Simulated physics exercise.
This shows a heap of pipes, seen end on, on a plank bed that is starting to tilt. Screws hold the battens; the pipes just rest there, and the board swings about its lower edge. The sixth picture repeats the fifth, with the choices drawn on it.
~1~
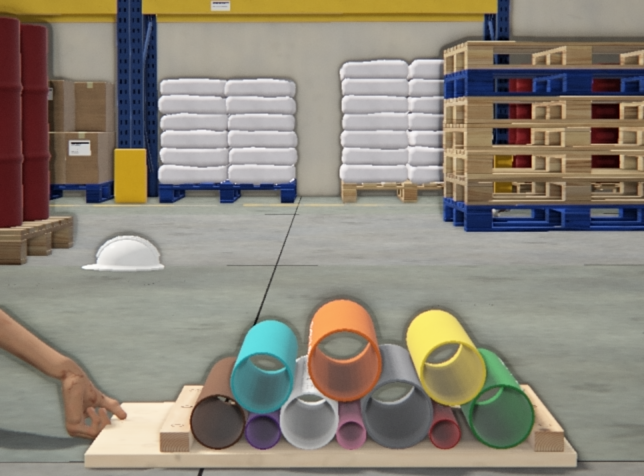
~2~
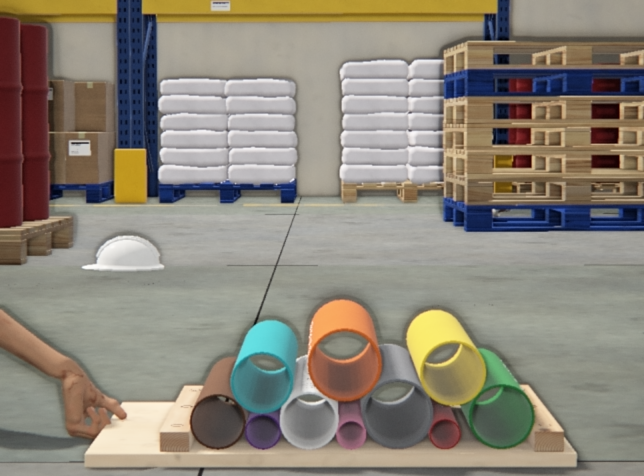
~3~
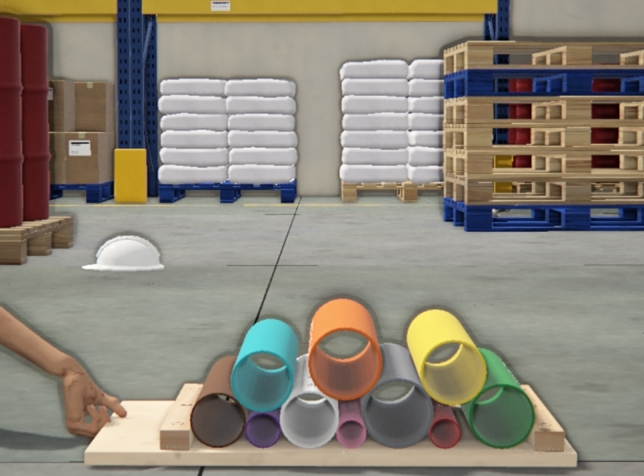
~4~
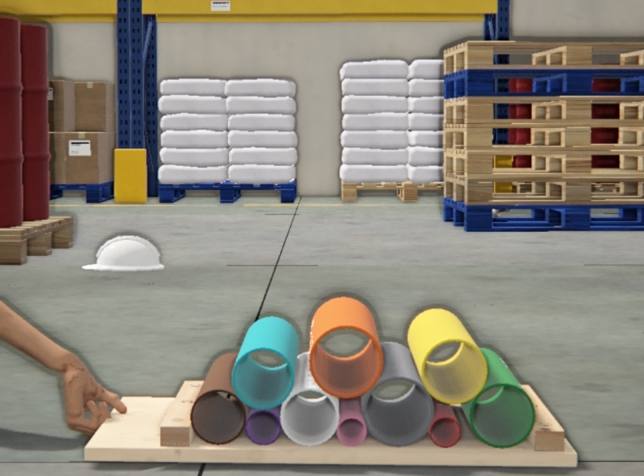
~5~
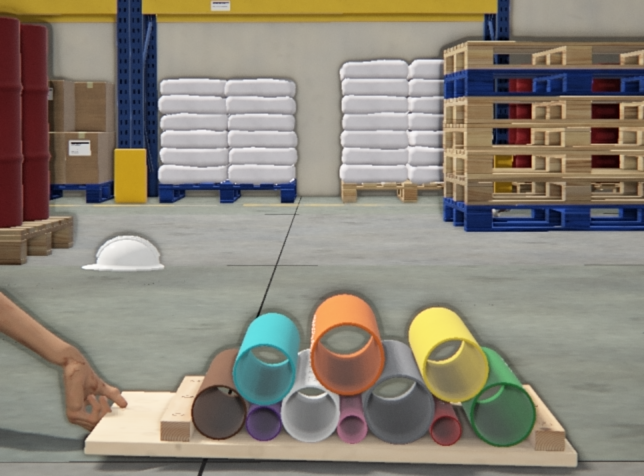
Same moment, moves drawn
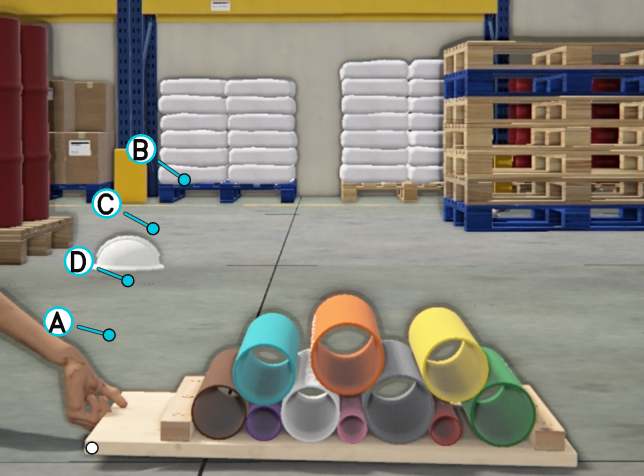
The clip opens on a warehouse floor where colourful pipes sit heaped between two battens on a flat wooden board, a hand at its left end. The pipes barely shift at first; then the hand raises the left end slightly, and the board tilts gently down toward the right with the heap still together.
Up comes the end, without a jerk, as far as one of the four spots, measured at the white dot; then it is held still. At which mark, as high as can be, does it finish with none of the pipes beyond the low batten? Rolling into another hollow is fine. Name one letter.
The highest mark that will do is B.
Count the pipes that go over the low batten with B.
The count is none.
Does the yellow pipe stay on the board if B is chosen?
Yes, with B.
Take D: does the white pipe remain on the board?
The white pipe: Yes.
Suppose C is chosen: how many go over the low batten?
At C the number is none.
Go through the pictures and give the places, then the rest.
The first picture shows pink pipe (351, 435); grey pipe (398, 414); red pipe (445, 434).
The second picture shows red pipe (445, 434); green pipe (502, 417).
The third picture shows board (331, 422); brown pipe (218, 420); purple pipe (263, 430); pink pipe (351, 433).
The fourth picture shows board (331, 420); brown pipe (219, 417); purple pipe (263, 428).
The fifth picture shows board (331, 417); brown pipe (219, 412); purple pipe (264, 423).
On the copy, A at (109, 335); B at (184, 180); C at (153, 229); D at (128, 281); the white dot at (92, 448).
On B. First, board at 20°.
Then, board at 36°.
Finally, board at 36°, none over the low batten.
By contrast, A none over the low batten; C none over the low batten; D none over the low batten.
